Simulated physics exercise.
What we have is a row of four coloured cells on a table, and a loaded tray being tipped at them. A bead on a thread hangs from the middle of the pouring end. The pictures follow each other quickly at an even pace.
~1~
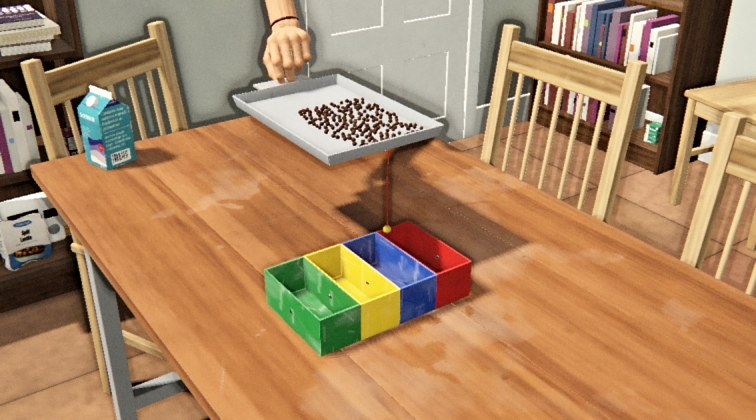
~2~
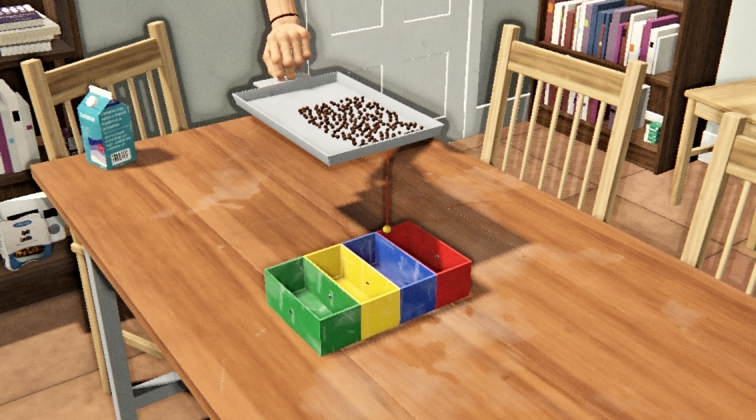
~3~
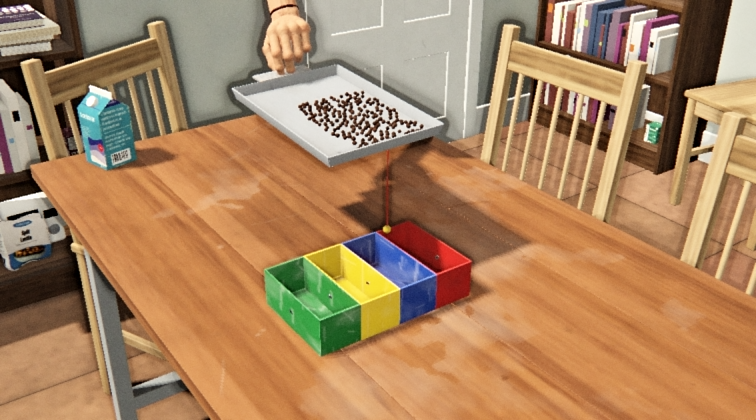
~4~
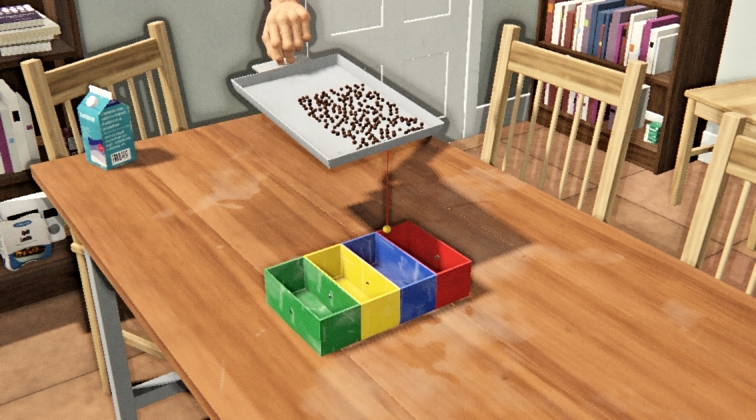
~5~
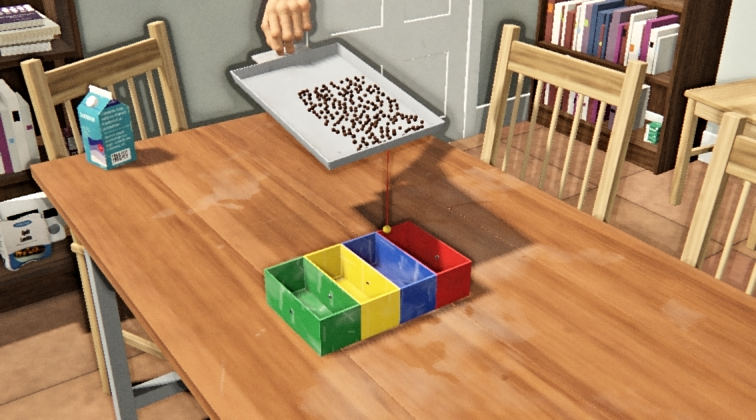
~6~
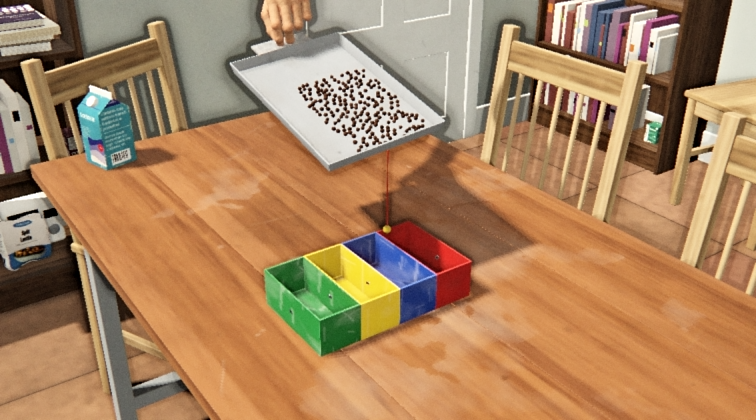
A tray of small dark berries, held by a hand at its far edge, slowly tilts toward its lower left corner above a row of green, yellow, blue and red cells on a wooden table, while a hanging bead stays still.
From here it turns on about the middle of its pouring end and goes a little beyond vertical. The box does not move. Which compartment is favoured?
Most goes to the yellow cell.
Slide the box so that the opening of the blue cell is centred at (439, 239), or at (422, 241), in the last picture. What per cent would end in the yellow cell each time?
Near 10 % and 20 %.
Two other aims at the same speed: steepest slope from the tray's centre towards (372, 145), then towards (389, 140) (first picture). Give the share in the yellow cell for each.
Near 20 % and 0 %.
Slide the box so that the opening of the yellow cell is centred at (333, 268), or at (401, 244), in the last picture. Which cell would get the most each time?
The first try: The cell in yellow. The second: Green.
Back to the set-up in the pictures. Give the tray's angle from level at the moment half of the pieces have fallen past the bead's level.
Near 100 degrees.
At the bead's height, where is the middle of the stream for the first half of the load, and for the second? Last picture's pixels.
First near (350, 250), later near (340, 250).
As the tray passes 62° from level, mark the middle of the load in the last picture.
Close to (360, 149).
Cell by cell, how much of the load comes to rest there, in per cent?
In per cent, green cell 0, yellow cell 70, blue cell 30 and red cell 0.
Soon, tray tipped steeply; nearly all on the tray; a stray few in the yellow cell; a stray few in the blue cell; a stray few falling or outside the box.
A while on, tray tipped past a quarter turn; a small part on the tray; about half in the yellow cell; about a quarter in the blue cell; about a quarter falling or outside the box.
Towards the end, tray tipped past a quarter turn; about two thirds in the yellow cell; about a quarter in the blue cell; a stray few in the green cell; a stray few falling or outside the box.
Finally, tray tipped past a quarter turn; about two thirds in the yellow cell; about a quarter in the blue cell; a stray few in the green cell; none in the red cell; a stray few outside the box.
